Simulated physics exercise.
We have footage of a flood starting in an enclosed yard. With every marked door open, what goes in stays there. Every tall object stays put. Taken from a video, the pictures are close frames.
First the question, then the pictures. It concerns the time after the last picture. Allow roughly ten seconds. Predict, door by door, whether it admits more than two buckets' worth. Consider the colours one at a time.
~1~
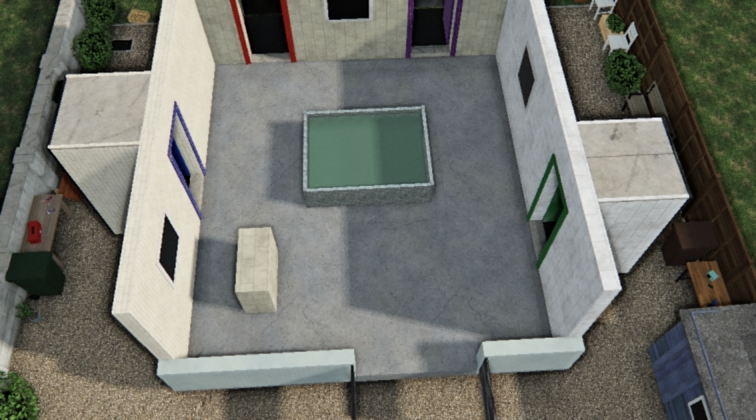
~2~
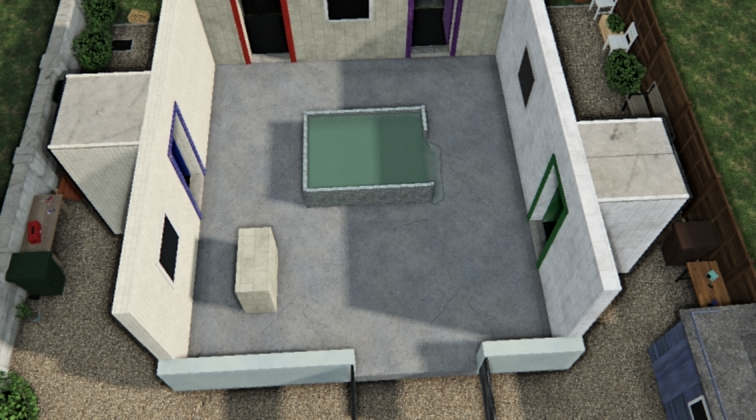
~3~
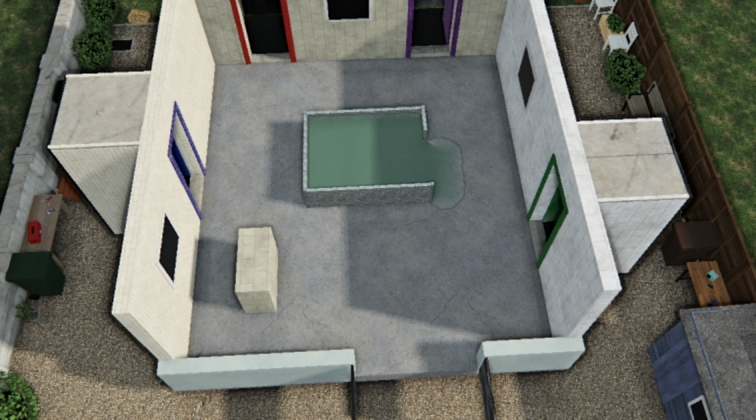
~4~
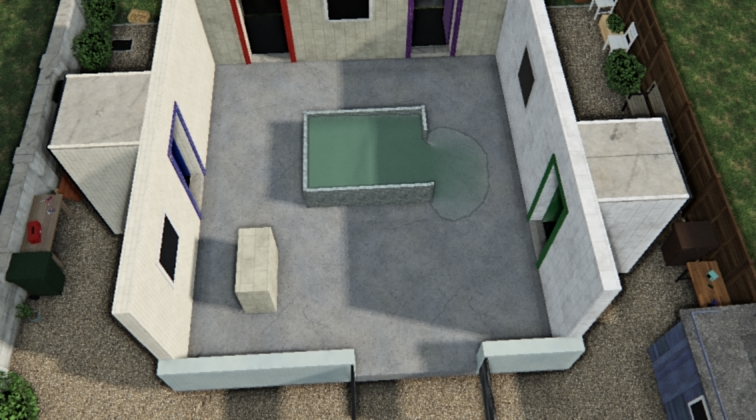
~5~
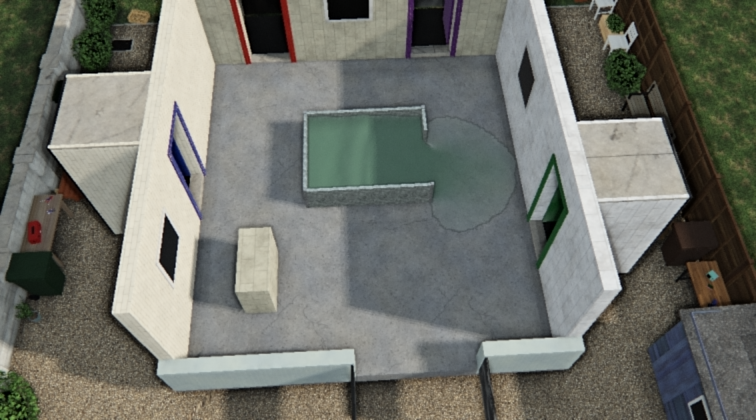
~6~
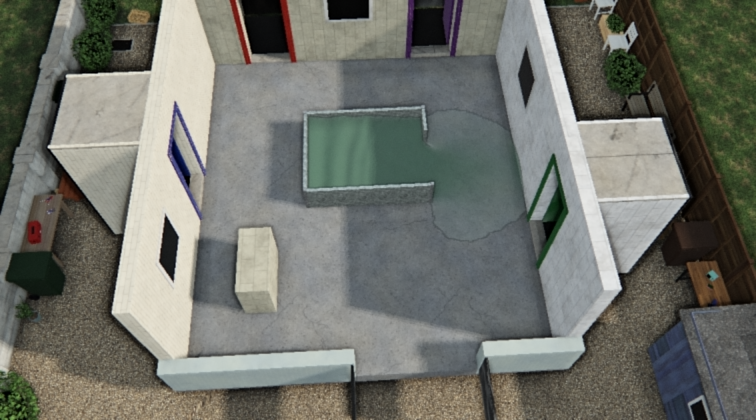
My prediction: The purple door does not go over two buckets; the green door goes over two buckets; the blue door does not go over two buckets; the red door does not go over two buckets.
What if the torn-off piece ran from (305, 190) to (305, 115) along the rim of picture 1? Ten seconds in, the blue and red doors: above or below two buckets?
The blue door tops the limit and the red door tops the limit.
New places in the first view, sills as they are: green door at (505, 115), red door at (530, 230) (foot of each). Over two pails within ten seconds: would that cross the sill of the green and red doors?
As it turns out, the green door runs past it while the red door runs past it.
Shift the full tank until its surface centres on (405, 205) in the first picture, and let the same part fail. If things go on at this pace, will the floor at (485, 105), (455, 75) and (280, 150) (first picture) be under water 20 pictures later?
Hit, hit, spared.
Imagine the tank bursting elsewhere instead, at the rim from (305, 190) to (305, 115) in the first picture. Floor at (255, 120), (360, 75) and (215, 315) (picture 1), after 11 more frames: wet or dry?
Sequence: Wetted / spared / wetted.
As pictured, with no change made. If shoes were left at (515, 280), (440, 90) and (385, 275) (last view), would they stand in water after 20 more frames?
Result, in that order: Wetted / wetted / not wetted.
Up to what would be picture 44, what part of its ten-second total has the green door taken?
I make it 95 per cent.
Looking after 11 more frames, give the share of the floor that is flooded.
20 %.
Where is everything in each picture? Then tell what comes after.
The first frame shows the open tank at (366, 150) is whole and still.
In the second frame, water pours out at (426, 167) and has run to (430, 146).
In the third frame, water pours out at (426, 169) and has run to (453, 145).
In the fourth frame, water pours out at (426, 169) and has run to (479, 151).
In the fifth frame, the front is at (509, 157), out from the gap at (426, 169).
In the sixth frame, the front is at (524, 204), out from the gap at (426, 169).
A moment on, water covers 15 % of the floor; the purple door not reached, the green door wet at the sill, nothing in, the blue door not reached, the red door not reached.
Next, water covers 20 % of the floor; the purple door not reached, the green door over two buckets in, the blue door not reached, the red door not reached.
Then, water covers 35 % of the floor; the purple door wet at the sill, nothing in, the green door over two buckets in, the blue door not reached, the red door not reached.
Later, water covers 70 % of the floor; the purple door under two buckets in, the green door far over two buckets in, the blue door not reached, the red door wet at the sill, nothing in.
In the end, water covers 95 % of the floor; the purple door under two buckets in, the green door far over two buckets in, the blue door wet at the sill, nothing in, the red door under two buckets in.
